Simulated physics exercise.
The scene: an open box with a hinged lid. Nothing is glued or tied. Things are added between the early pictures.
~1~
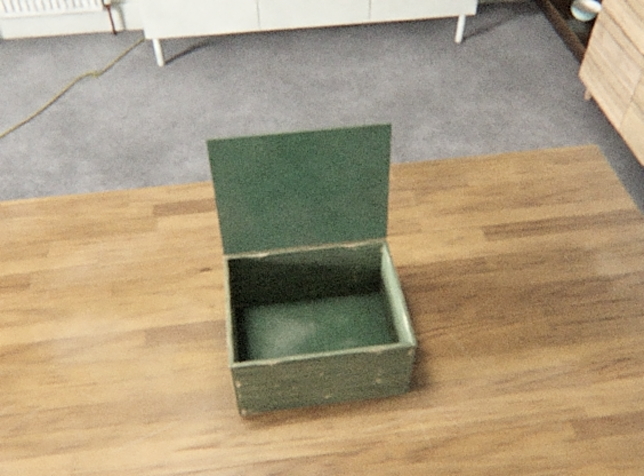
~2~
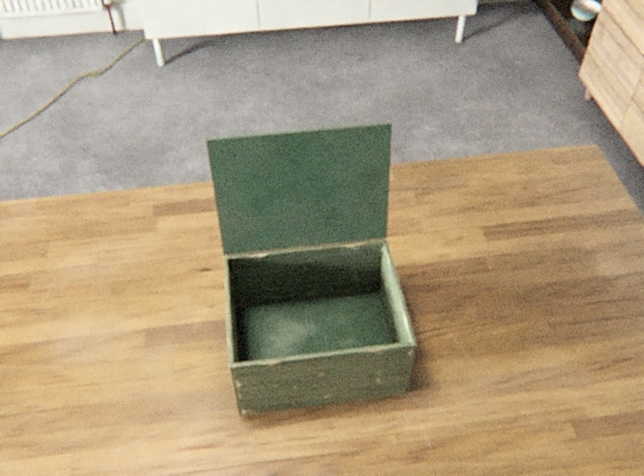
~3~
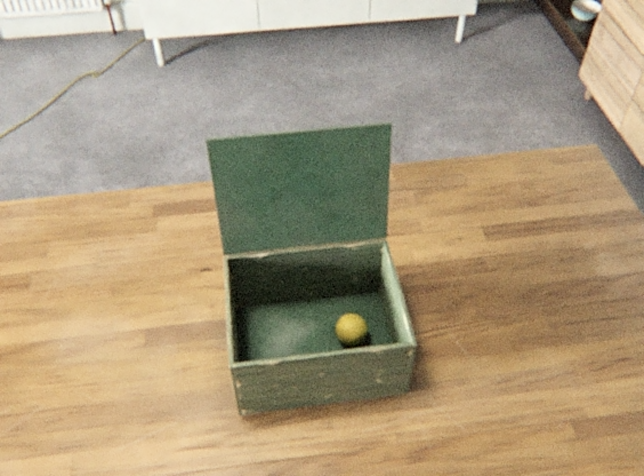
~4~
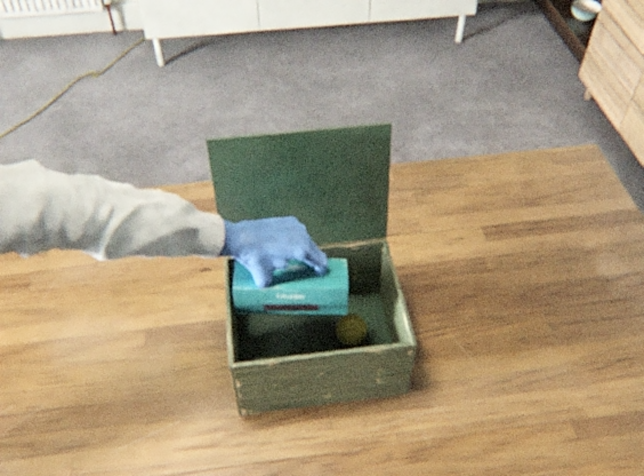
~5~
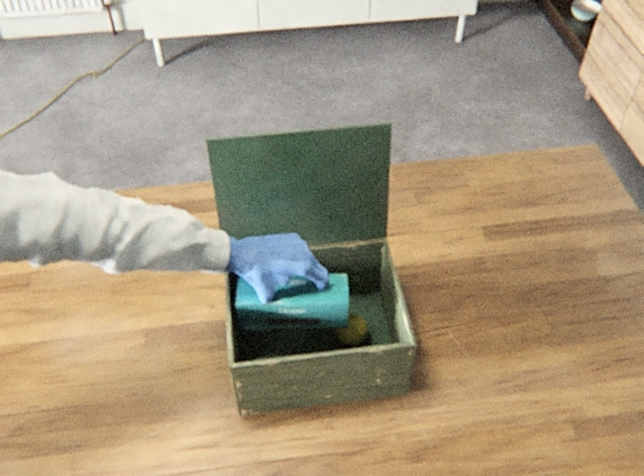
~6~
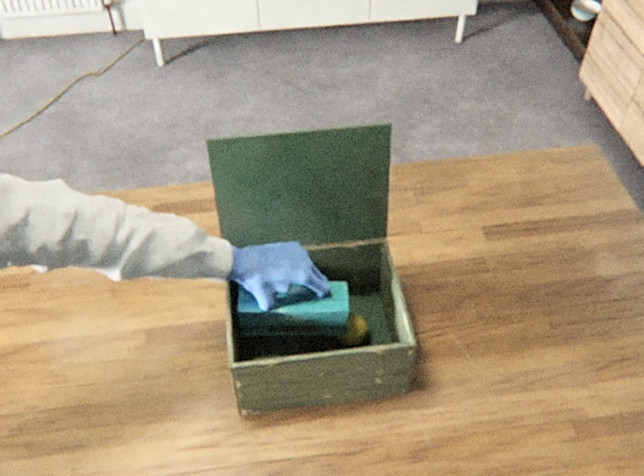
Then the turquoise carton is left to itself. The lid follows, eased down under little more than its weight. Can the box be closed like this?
Here the lid shuts flat.
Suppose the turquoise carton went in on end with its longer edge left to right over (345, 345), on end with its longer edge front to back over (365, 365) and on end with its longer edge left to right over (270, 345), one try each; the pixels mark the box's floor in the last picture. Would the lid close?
First, it shuts flat; second, it is held up; third, it stays ajar.
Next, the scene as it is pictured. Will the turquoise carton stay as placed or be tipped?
The turquoise carton ends up tilted.
Then, 0.90 s later than the last frame, lid starting down; turquoise carton tilted by 18° near (301, 321).
Then, 1.50 s later than the last frame, lid 66° above the rim; turquoise carton tilted by 18° near (301, 321).
Then, 1.80 s later than the last frame, lid 43° above the rim; turquoise carton tilted by 18° near (301, 321).
Then, 2.10 s later than the last frame, lid 15° above the rim; turquoise carton tilted by 18° near (301, 321).
When it is over, lid shut; left askew, turquoise carton; yellow lemon as before. End places, in pixels of the last picture, turquoise carton near (301, 321).
